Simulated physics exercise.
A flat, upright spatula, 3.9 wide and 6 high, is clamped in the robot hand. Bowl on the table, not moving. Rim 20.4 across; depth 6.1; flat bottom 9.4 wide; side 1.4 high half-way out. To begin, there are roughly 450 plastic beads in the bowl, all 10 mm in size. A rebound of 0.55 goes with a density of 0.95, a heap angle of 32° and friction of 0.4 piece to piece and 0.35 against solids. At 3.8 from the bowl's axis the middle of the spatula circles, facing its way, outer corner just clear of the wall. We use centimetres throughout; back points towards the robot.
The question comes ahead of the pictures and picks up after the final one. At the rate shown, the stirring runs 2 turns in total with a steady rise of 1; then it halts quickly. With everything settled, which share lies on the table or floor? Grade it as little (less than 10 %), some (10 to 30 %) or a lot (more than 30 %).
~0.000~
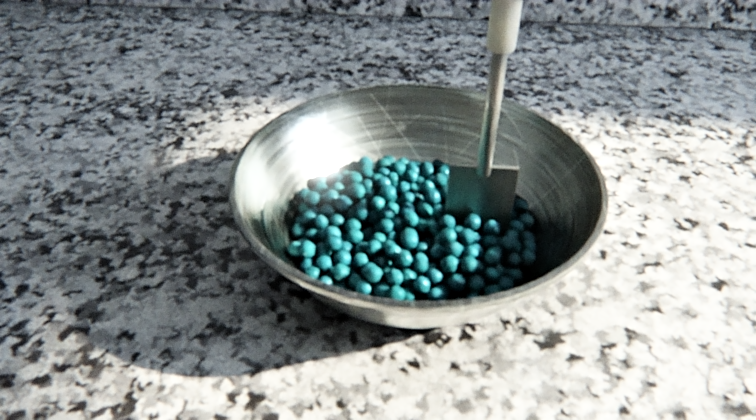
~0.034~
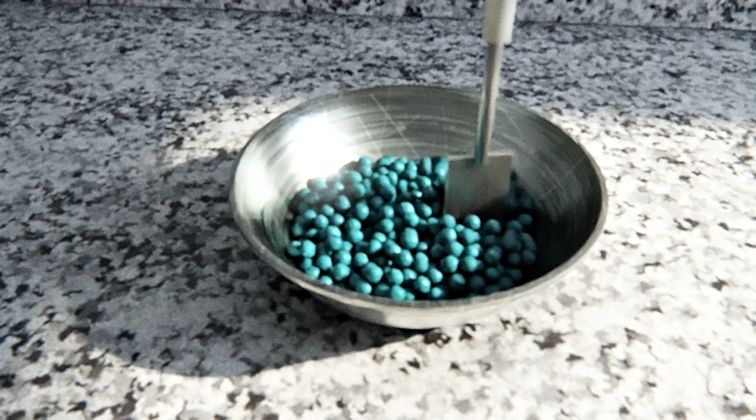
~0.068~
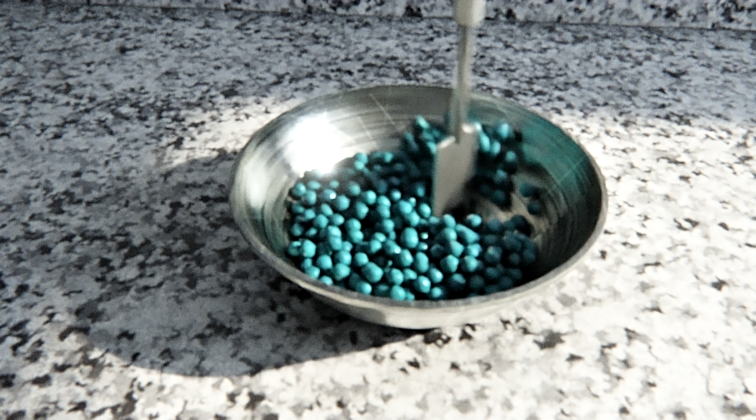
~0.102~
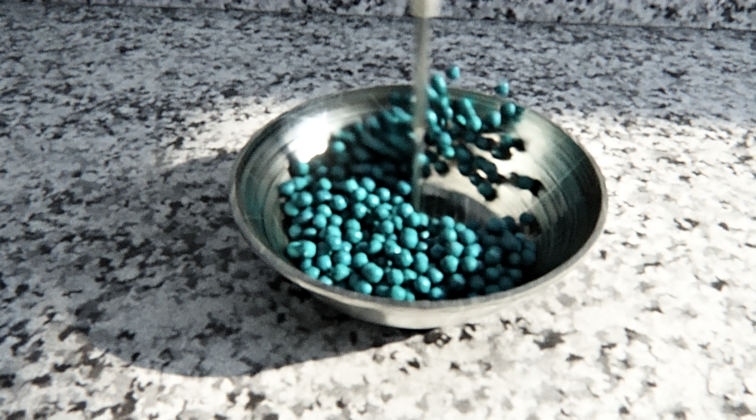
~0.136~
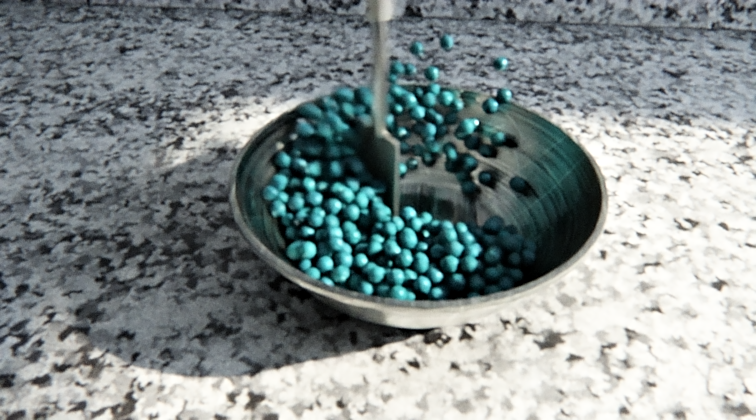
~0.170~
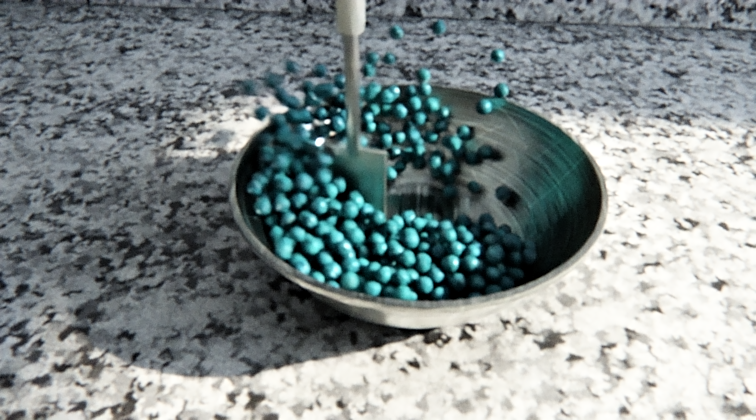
Grade: Some, 10 to 30 %.
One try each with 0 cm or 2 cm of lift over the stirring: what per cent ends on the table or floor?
Close to 25 and 15 percent, in that order.
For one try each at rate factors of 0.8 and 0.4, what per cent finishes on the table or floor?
It would be about 10 and 0 percent respectively.
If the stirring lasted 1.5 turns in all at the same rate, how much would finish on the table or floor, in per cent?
It would be near 15 per cent.
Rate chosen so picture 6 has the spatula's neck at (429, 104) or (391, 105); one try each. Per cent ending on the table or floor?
Close to 0 and 5 in a hundred.
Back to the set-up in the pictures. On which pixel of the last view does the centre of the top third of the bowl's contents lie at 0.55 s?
It is centred roughly at (405, 187).
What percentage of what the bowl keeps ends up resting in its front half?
I'd put it near 45 per cent.
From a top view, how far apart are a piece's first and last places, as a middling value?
8 cm.
After 0.36 s, 19° round, highest piece 9 above the table; 374 in the bowl, 44 on the table or floor, 35 in flight or on the tool.
After 0.55 s, 232° round, highest piece 7 above the table; 363 in the bowl, 86 on the table or floor, 4 in flight or on the tool.
After 0.85 s, 0° round, highest piece 5 above the table; 358 in the bowl, 95 on the table or floor.
After 1.55 s, 0° round, highest piece 4 above the table; 358 in the bowl, 95 on the table or floor.
At rest, 358 in the bowl, 95 on the table or floor. That is 21 % on the table or floor.
